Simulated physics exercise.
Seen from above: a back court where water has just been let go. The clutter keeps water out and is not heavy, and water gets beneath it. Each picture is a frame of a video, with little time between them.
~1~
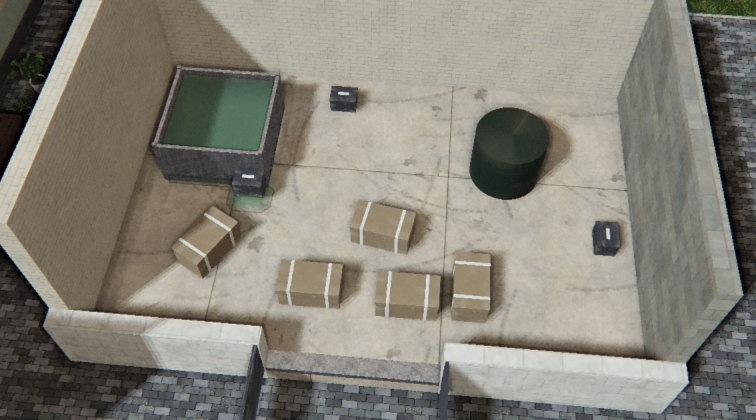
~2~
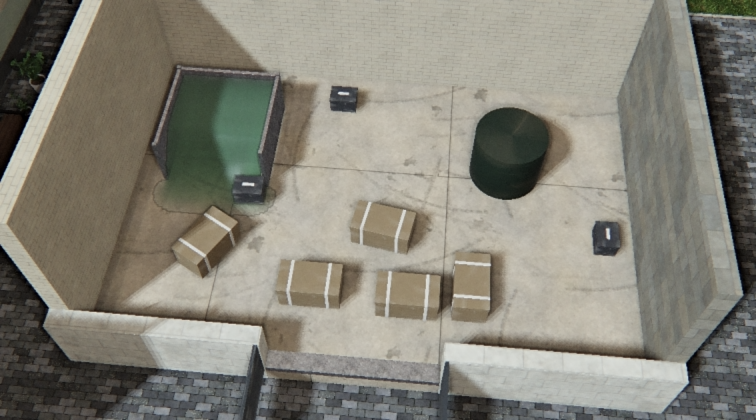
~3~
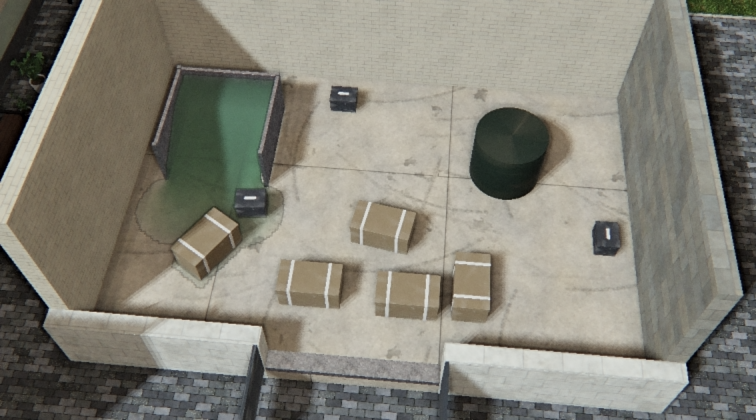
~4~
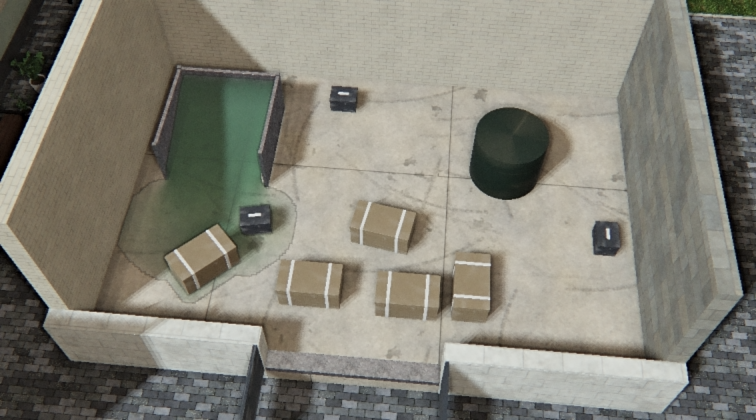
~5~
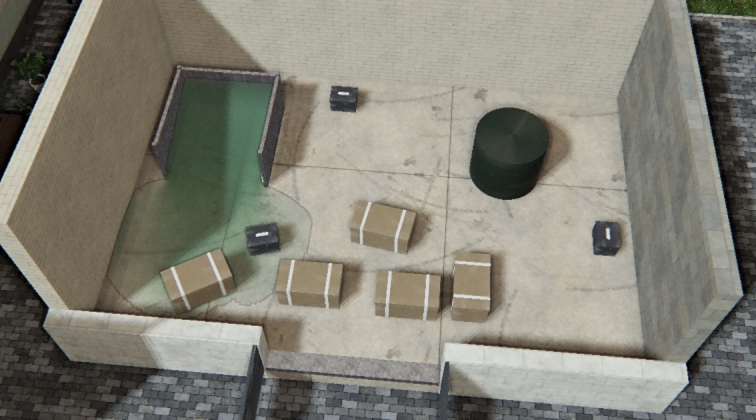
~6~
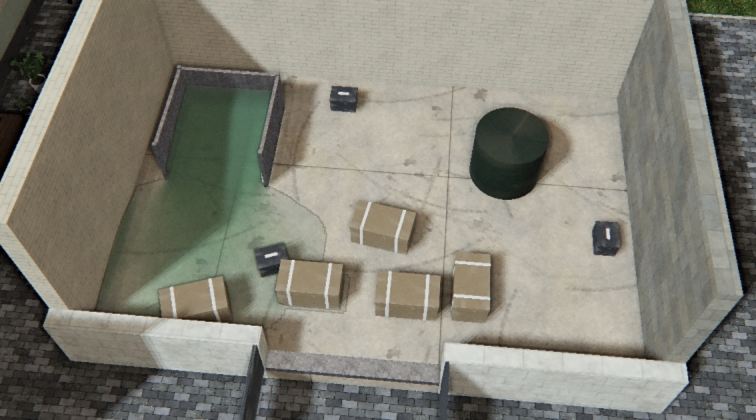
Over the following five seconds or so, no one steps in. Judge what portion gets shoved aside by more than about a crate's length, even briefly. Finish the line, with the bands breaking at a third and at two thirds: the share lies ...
The share lies at two thirds or above.
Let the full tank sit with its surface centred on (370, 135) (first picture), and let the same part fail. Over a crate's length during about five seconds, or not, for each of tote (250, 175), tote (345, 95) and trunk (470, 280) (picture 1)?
First never went far, then never went far, then displaced far.
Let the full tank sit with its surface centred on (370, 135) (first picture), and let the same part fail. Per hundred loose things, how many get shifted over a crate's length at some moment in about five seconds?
Roughly 60 %.
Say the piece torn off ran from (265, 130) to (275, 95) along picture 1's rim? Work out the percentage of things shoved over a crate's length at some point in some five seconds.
Around 50 per cent.
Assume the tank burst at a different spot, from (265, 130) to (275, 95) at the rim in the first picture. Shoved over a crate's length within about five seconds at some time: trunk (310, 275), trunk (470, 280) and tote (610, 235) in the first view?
Fell short, went past that, went past that.
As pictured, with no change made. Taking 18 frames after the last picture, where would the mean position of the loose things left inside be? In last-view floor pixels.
In the last view, somewhere about (433, 245).
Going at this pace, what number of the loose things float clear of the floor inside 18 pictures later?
1.
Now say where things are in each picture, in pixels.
The first frame shows a tote at (248, 177) rests on the ground; a trunk at (205, 234), on the bottom; 0 of 8 have shifted.
The second frame shows a tote at (248, 185) rests on the ground, close to its start; a trunk at (205, 234), on the bottom; 1 of 8 have shifted.
The third frame shows a tote at (250, 198) rests on the ground, close to its start; a trunk at (205, 236), on the bottom; 1 of 8 have shifted.
The fourth frame shows a tote at (255, 215), on the bottom, a stride from its start; a trunk at (200, 252) rests on the ground, close to its start; 2 of 8 have shifted.
The fifth frame shows a tote at (262, 235), on the bottom, a stride from its start; a trunk at (196, 274) rests on the ground, a stride from its start; 2 of 8 have shifted.
The sixth frame shows a tote at (271, 255), afloat, a stride from its start; a trunk at (193, 298) rests on the ground, a stride from its start; 2 of 8 have shifted.
A moment on, 2 of 8 are well off their spots; 2 afloat.
Next, 3 of 8 are well off their spots; 1 afloat.
Later, 3 of 8 are well off their spots; 1 afloat.
In the end, 6 of 8 are well off their spots, and 6 have been at some point; 2 afloat.
